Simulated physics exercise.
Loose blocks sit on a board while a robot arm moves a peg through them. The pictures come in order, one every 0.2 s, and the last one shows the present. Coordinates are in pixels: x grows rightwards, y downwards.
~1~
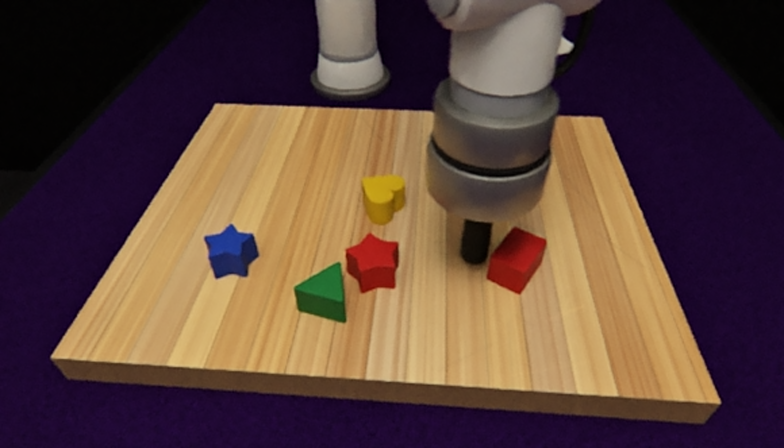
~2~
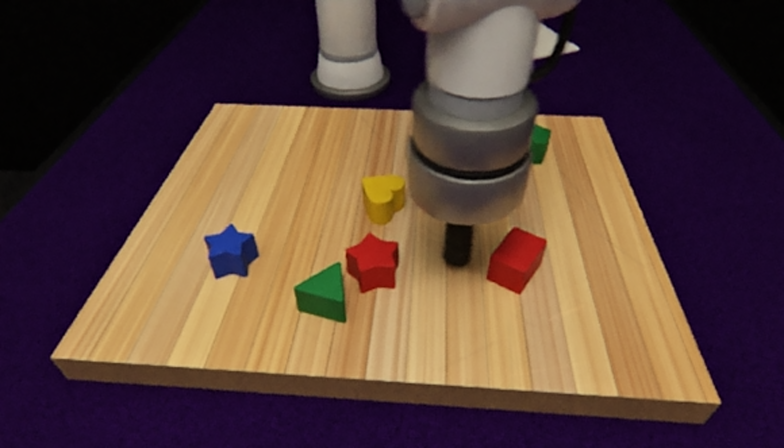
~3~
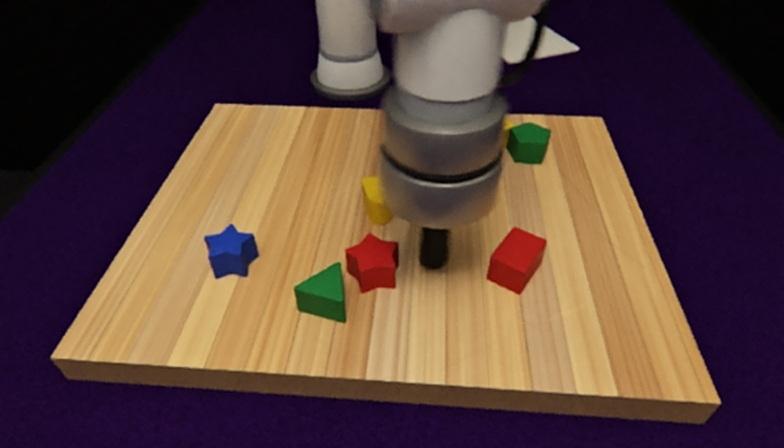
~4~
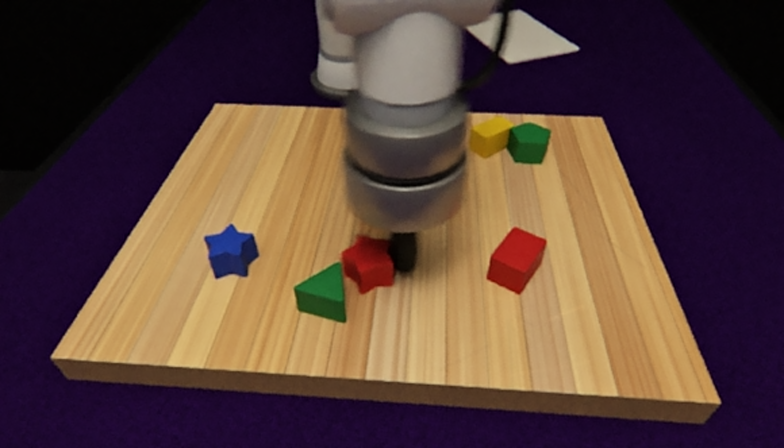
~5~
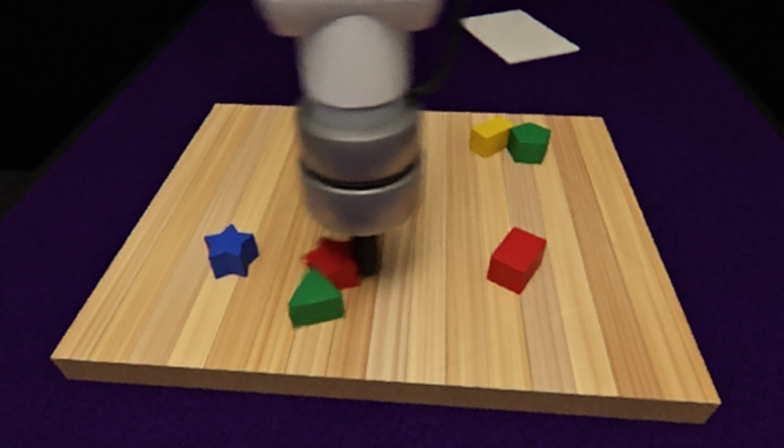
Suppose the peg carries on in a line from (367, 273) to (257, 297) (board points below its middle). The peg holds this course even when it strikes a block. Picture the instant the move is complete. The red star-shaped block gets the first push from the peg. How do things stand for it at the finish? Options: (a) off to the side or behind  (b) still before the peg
My pick is b.
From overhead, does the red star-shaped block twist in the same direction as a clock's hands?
It seems so.
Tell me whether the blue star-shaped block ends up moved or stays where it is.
The push reaches it.
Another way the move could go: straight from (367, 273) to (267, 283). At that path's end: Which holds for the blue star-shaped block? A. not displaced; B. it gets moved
The correct letter is B.
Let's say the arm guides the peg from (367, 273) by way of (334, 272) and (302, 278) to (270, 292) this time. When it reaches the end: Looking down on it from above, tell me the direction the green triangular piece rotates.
From overhead, the rotation is counterclockwise.
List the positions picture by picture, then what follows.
Peg tip at (474, 255); block tops, blue star-shaped block at (227, 241); green triangular piece at (325, 283); red star-shaped block at (374, 252); yellow heart-shaped block at (382, 187), in the first picture.
Peg at (457, 258); blocks unchanged, in the second picture.
Peg at (434, 261); blocks unchanged, in the third picture.
Peg at (404, 264); red star-shaped block at (369, 252), in the fourth picture.
Peg at (367, 267); blue star-shaped block at (227, 241); green triangular piece at (313, 288); red star-shaped block at (332, 254); yellow heart-shaped block hidden, in the fifth picture.
The first path, step by step. One third of the way, peg at (330, 274); green triangular piece at (298, 294), turned 45° anticlockwise; red star-shaped block at (294, 258).
Two thirds of the way, peg at (293, 282); green triangular piece at (298, 294), turned 45° anticlockwise; red star-shaped block at (256, 262), turned 15° clockwise.
At the end, peg at (255, 291); blue star-shaped block at (216, 238), turned 40° clockwise; green triangular piece at (297, 294), turned 45° anticlockwise; red star-shaped block at (218, 268), turned 20° clockwise; yellow heart-shaped block in place.
